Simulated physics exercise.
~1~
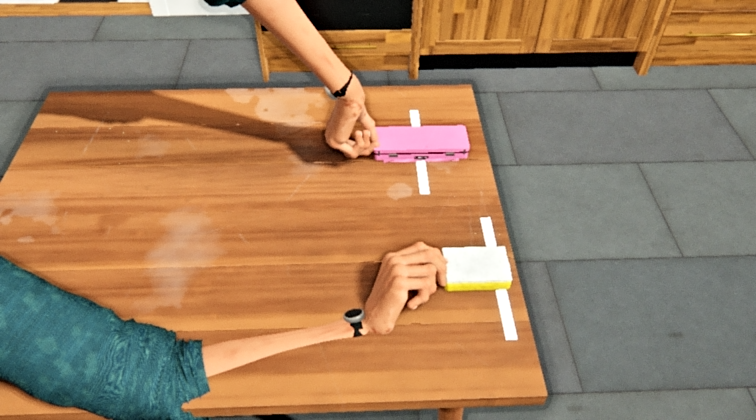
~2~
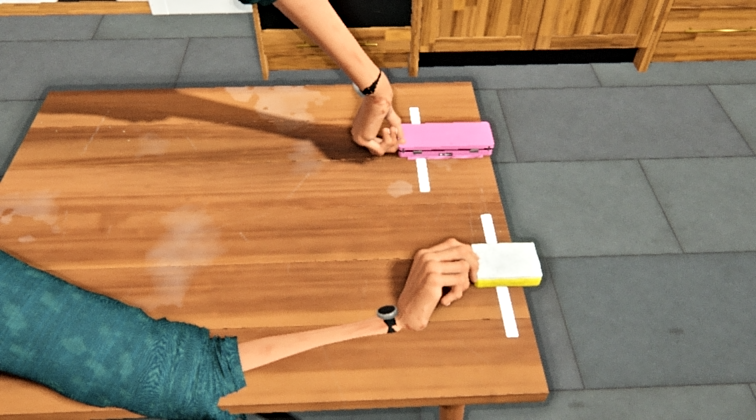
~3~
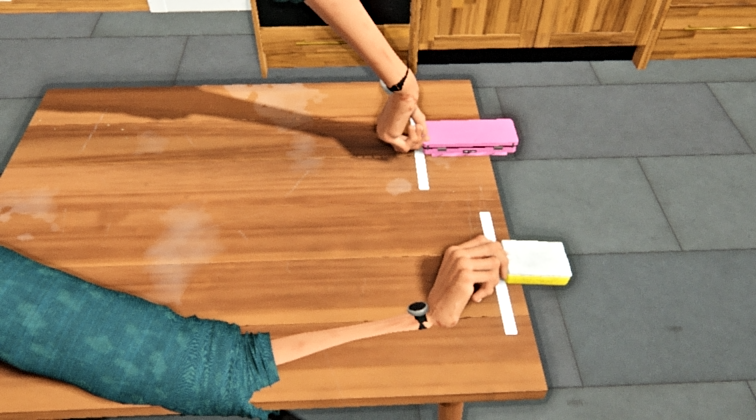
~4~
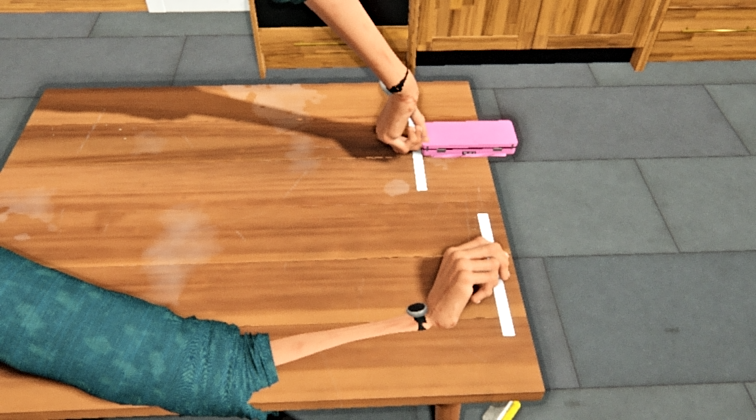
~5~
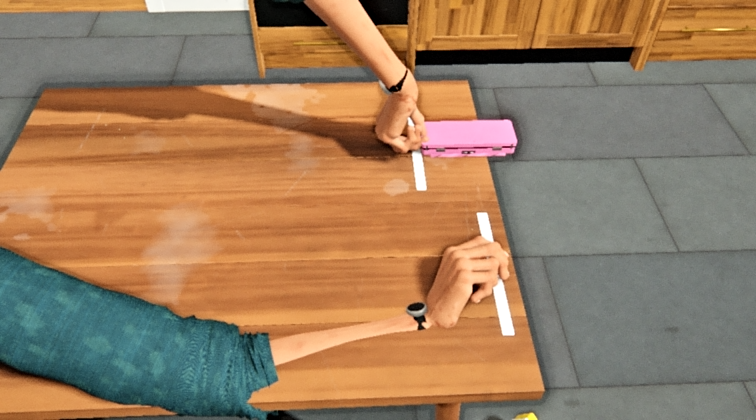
At first, two hands rest on a wooden table, one behind a pink case and the other behind a yellow sponge with a white top, each object lying over a strip of white tape. Both hands push their objects to the right, toward the table's edge. The hands stop at the tape, with the case jutting out past the edge and the sponge almost wholly beyond it. The sponge then tips off and drops, turning as it goes. It ends on the floor, barely in view below the table, while the pink case stays on the tabletop, still overhanging.
